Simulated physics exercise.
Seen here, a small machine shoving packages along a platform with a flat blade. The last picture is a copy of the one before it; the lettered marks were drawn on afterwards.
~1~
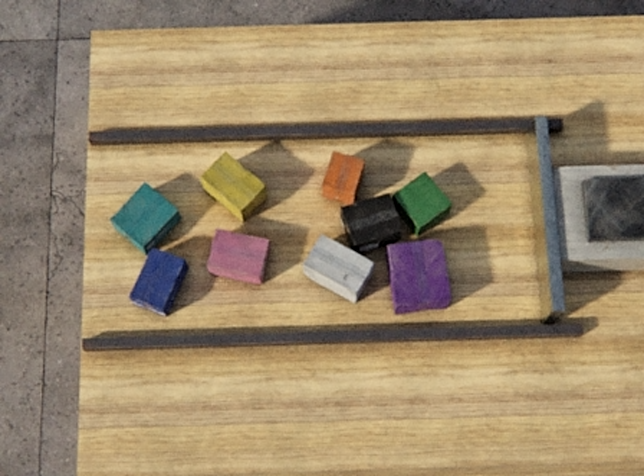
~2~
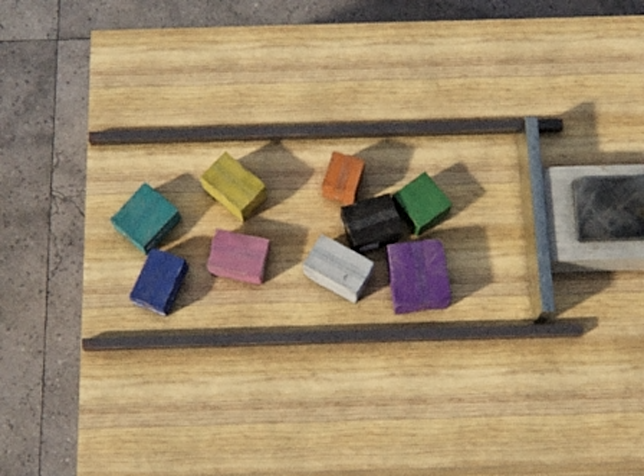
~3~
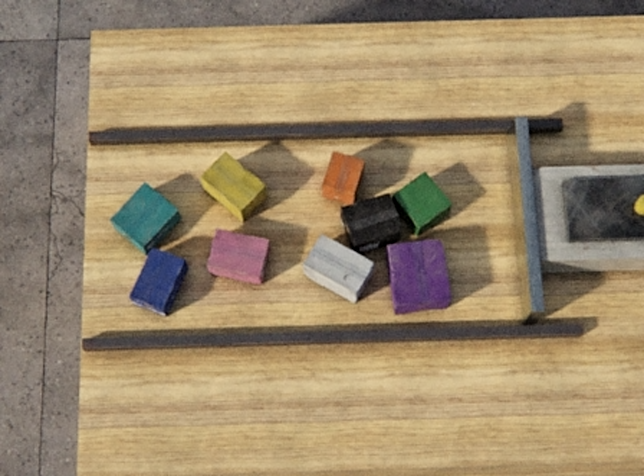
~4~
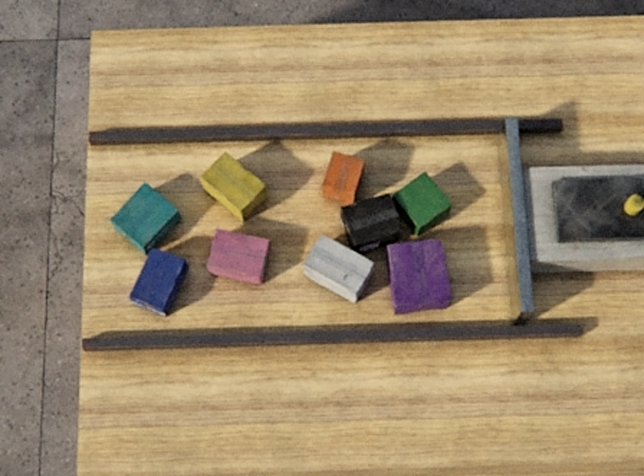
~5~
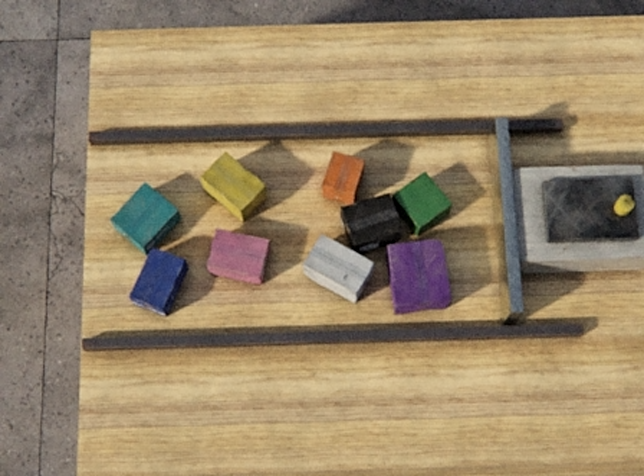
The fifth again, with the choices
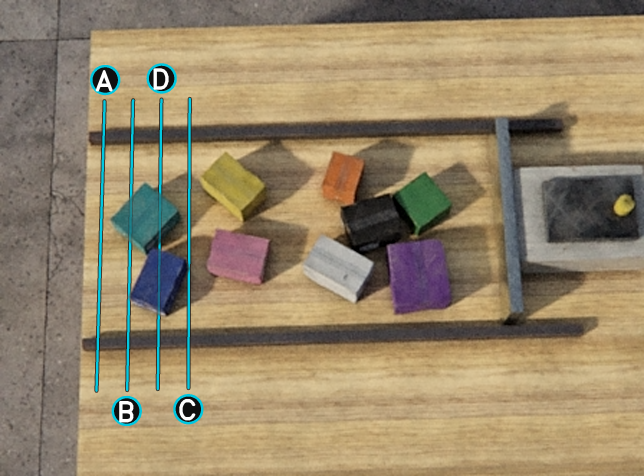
A small machine with a flat blade sliding slowly left between two dark rails, nearing scattered coloured blocks that stay still.
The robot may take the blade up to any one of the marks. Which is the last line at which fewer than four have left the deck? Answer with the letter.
As far as mark C.
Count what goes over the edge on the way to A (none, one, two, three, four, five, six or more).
By then, six or more.
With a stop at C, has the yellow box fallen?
No.
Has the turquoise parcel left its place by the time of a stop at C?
Yes.
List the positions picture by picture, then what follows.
Turquoise parcel (146, 219); black parcel (371, 225); green crate (421, 204), in the first frame.
Robot (614, 209); purple box (418, 277), in the second frame.
Robot (604, 209); yellow box (234, 187), in the third frame.
Robot (593, 210); white parcel (339, 269), in the fourth frame.
Robot (583, 210); turquoise parcel (146, 219); black parcel (371, 225); green crate (421, 204), in the fifth frame.
On the marked copy, A at (101, 240); B at (130, 240); C at (189, 238); D at (160, 239).
Following C. Soon after the start, robot (467, 213); orange box (323, 177); purple box (359, 278).
Later, robot (350, 217); turquoise parcel (123, 209); blue box (131, 296).
In the end, robot (264, 219); blue box over the edge; turquoise parcel over the edge; three fallen.
As for the rest, A drops nine; B drops seven; D drops five.
